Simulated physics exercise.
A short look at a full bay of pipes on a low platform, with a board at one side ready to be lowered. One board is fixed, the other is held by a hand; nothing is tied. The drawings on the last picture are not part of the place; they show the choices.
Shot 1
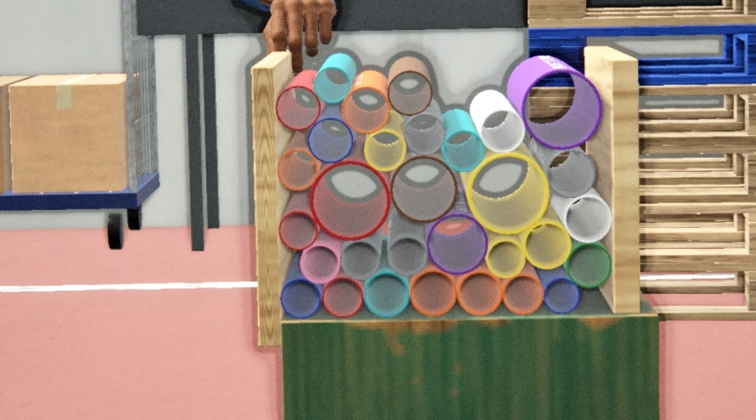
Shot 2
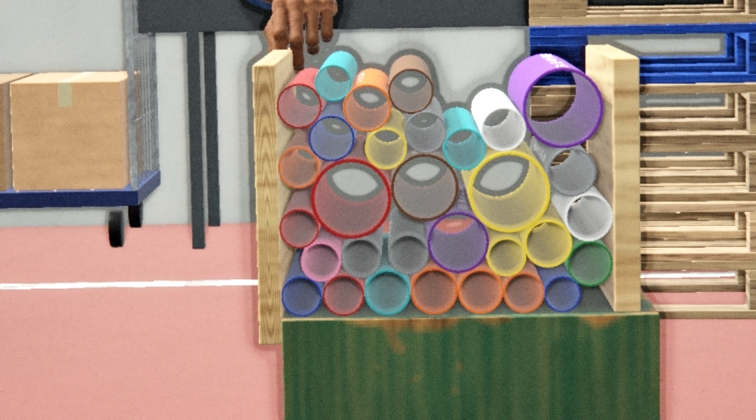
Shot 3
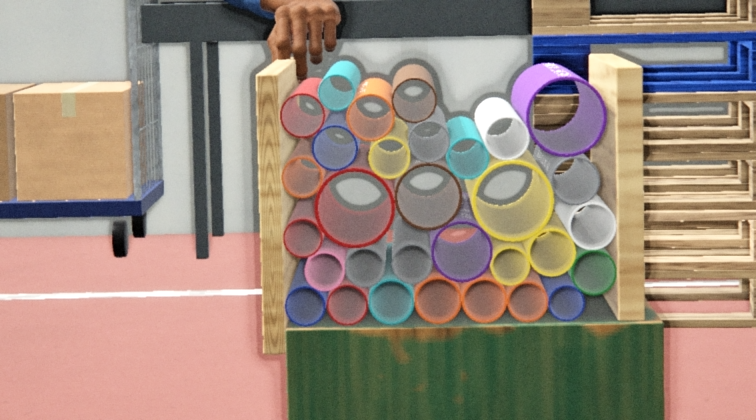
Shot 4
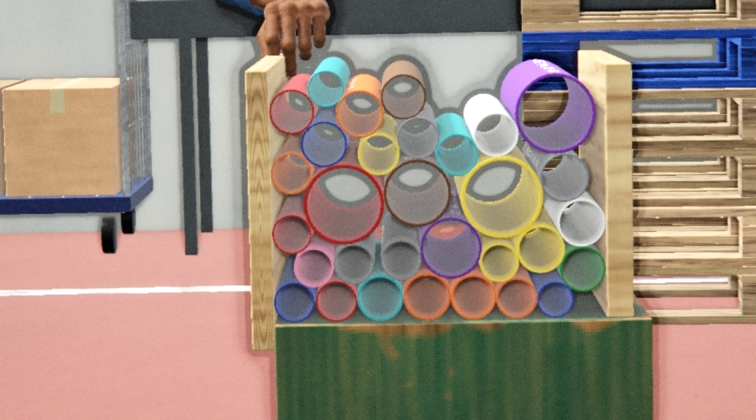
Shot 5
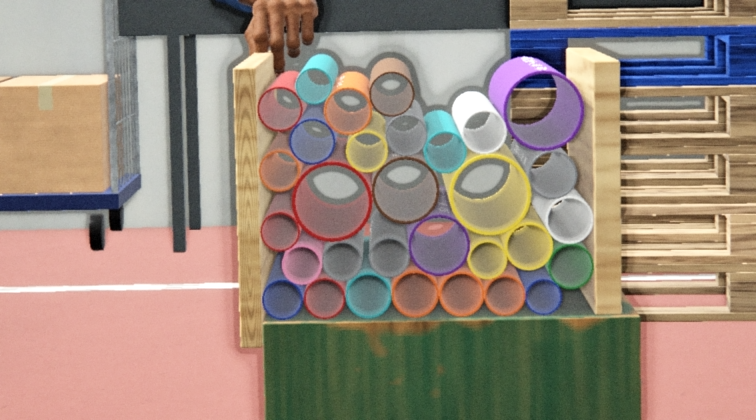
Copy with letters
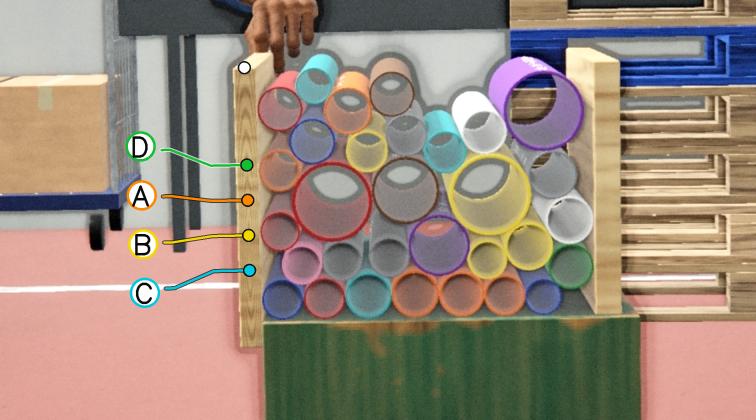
On a low green platform, a hand stays by stacked coloured pipes as the view shifts slightly.
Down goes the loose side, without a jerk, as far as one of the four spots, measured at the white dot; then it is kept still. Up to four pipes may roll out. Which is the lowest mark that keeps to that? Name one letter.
Stop at A.
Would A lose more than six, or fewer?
Fewer than six.
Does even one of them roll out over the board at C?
Yes.
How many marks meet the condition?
Two of them.
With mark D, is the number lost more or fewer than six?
At D, fewer than six.
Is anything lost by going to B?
At B: Yes.
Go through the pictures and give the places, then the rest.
The first picture shows an orange pipe (523, 294); a red pipe (299, 231); a yellow pipe (547, 245).
The second picture shows a yellow pipe (548, 244); a blue pipe (331, 139).
The third picture shows a grey pipe (429, 142); a brown pipe (414, 100).
The fourth picture shows side board (271, 190); a blue pipe (295, 302).
The fifth picture shows an orange pipe (505, 295); a red pipe (280, 232); a yellow pipe (529, 246).
On the marked copy, A at (248, 200); B at (249, 236); C at (250, 270); D at (247, 165); the white dot at (244, 68).
With A. Early on, top of the board (257, 131).
Further on, top of the board (259, 199).
At the end, top of the board (259, 199), three out over the board.
As for the rest, B five out over the board; C more than four out over the board; D none out over the board.
